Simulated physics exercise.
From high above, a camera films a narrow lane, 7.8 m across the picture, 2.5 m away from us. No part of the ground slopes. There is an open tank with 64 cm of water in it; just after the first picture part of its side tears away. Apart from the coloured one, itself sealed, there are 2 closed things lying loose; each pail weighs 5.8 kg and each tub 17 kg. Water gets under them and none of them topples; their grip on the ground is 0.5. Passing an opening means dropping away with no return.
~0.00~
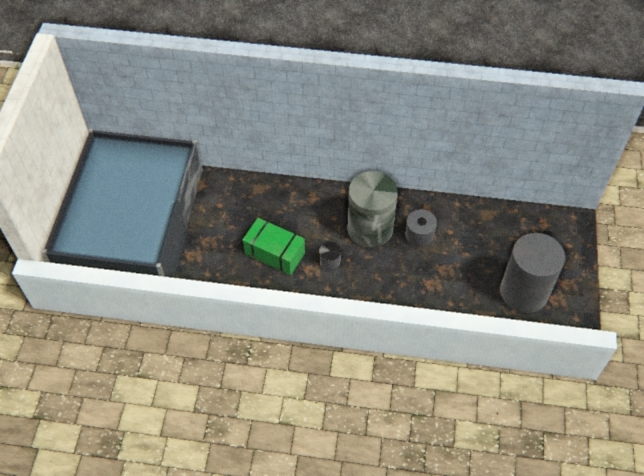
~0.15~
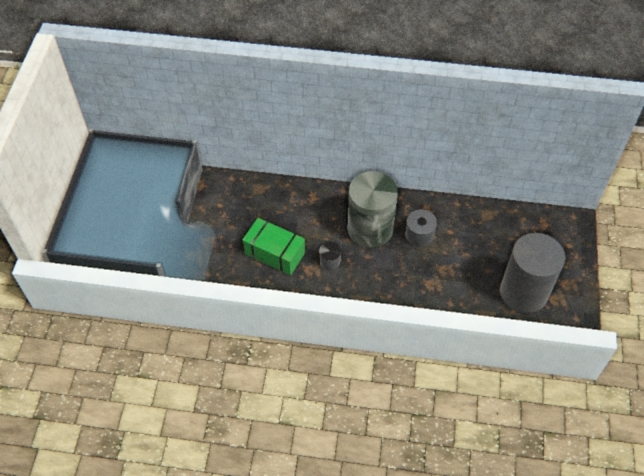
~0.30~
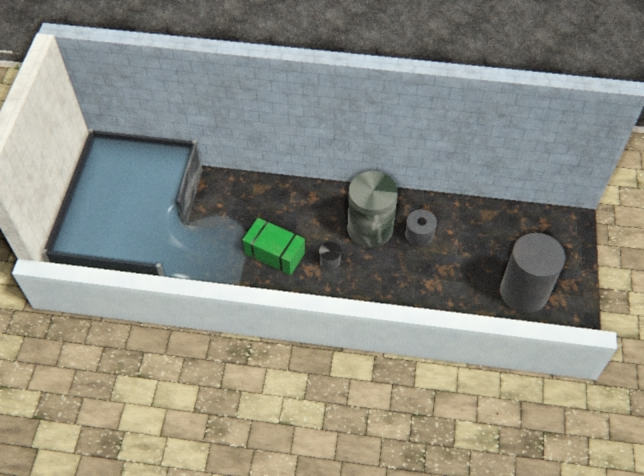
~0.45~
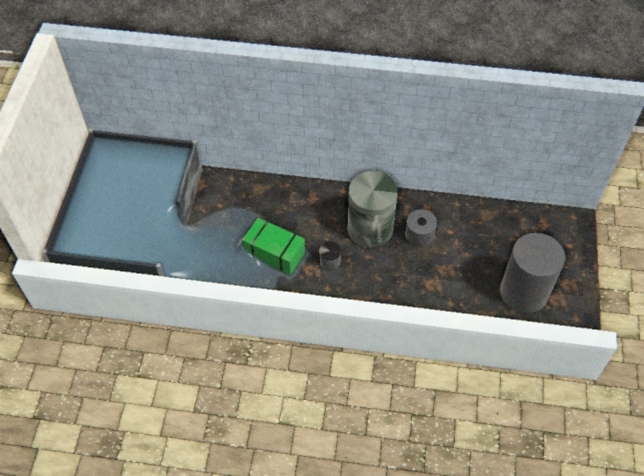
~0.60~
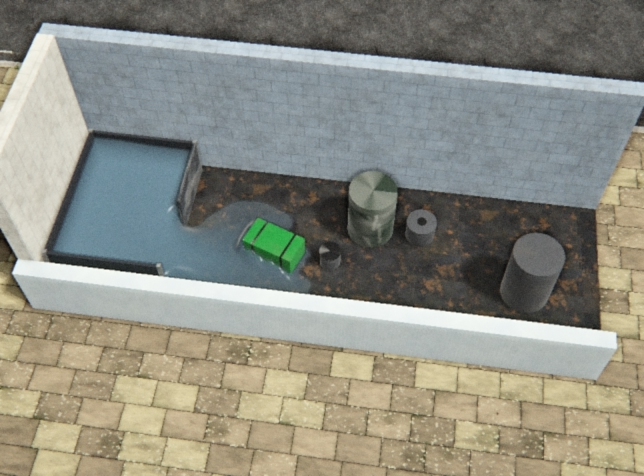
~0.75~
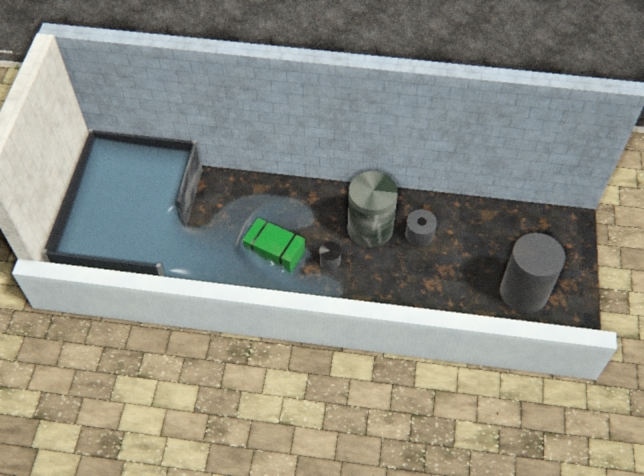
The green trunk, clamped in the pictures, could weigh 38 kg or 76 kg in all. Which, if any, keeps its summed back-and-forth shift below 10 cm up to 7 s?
Neither does.
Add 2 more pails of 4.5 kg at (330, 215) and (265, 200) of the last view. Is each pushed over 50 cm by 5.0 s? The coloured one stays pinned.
Within, then beyond.
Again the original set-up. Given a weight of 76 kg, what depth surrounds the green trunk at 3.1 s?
12 cm, roughly.
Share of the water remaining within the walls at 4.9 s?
I'd say some 78 percent hasn't gone yet.
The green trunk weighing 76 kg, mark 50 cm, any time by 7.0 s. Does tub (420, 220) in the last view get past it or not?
Verdict: Below.
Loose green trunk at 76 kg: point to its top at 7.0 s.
Near (329, 203).
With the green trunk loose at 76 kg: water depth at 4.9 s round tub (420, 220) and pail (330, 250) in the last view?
Some 4 cm at the first, some 6 cm at the second.
After 1.4 s the green trunk would be 92 cm from its start with 38 kg and 40 cm from its start with 76 kg; 10 cm of water round it then.
After 3.1 s the green trunk would be 100 cm from its start with 38 kg and 104 cm from its start with 76 kg; 12 cm of water round it then.
After 4.9 s the green trunk would be 100 cm from its start with 38 kg and 104 cm from its start with 76 kg; 7 cm of water round it then.
After 7.0 s the green trunk would be 100 cm from its start with 38 kg and 104 cm from its start with 76 kg; 6 cm of water round it then.
